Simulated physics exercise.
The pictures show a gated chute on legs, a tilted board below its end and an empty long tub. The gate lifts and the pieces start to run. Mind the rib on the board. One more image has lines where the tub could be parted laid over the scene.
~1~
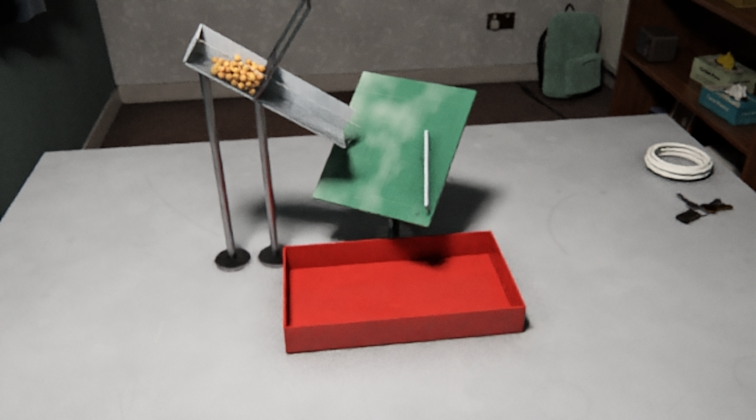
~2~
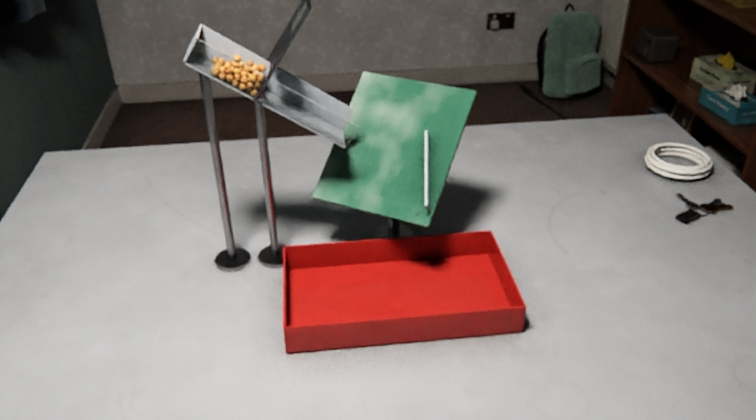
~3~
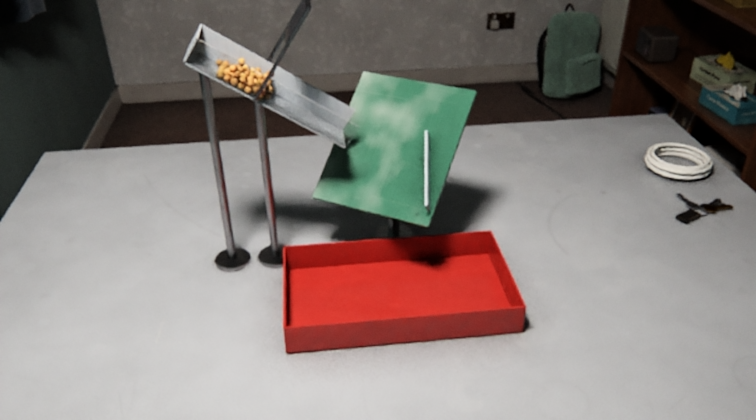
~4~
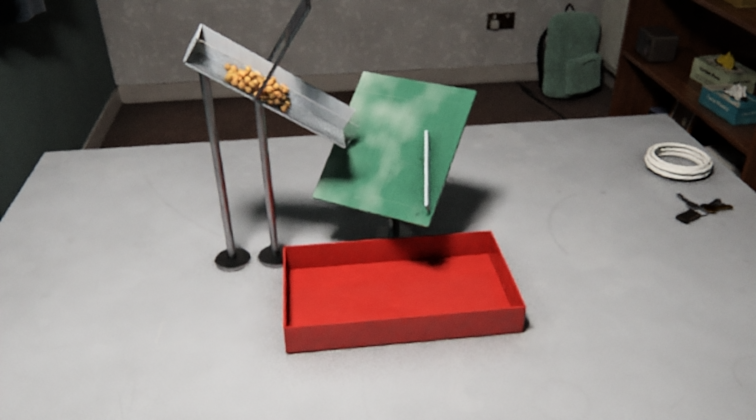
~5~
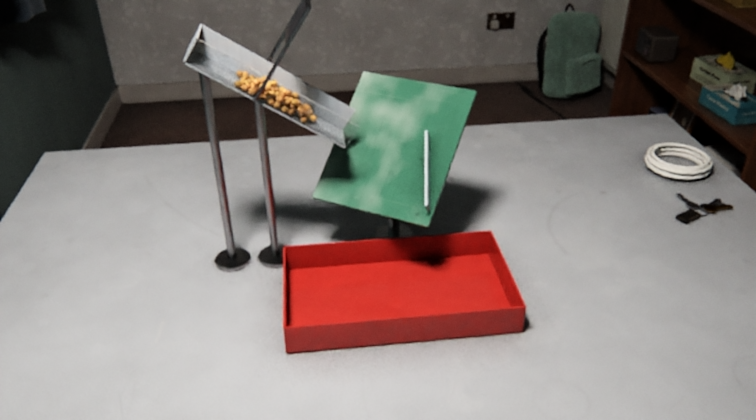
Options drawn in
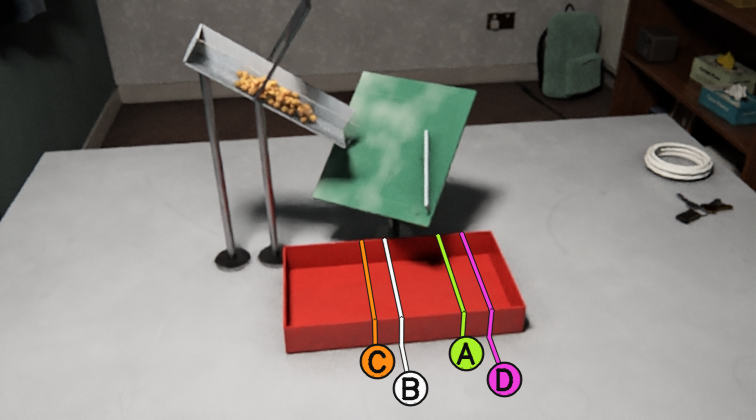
On a pale tabletop in a room with a backpack and shelves behind, everything is seen from slightly above by a still camera. A grey chute on two legs holds round, orange-tan beads at upper left, beside a tilted green board with a pale upright rib, above an empty red tub. The gate lifts, and the beads slide rightward down the chute, spreading into a longer stream.
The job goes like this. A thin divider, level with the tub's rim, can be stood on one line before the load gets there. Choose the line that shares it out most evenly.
Line B does it best.
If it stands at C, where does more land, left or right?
Right.
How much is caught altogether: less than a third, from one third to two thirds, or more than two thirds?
More than two thirds.
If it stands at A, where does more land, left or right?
More lands on the left.
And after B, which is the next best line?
That would be C.
On the marked copy, line A crosses the front rim at (463, 312); line B crosses the front rim at (401, 317); line C crosses the front rim at (374, 320); line D crosses the front rim at (491, 309).
With A, of what is caught, almost all on the left of the divider, just a few on the right.
With B, of what is caught, roughly a third on the left of the divider, roughly two thirds on the right.
With C, of what is caught, roughly a quarter on the left of the divider, the larger part on the right.
With D, of what is caught, every piece on the left of the divider, not one piece on the right.
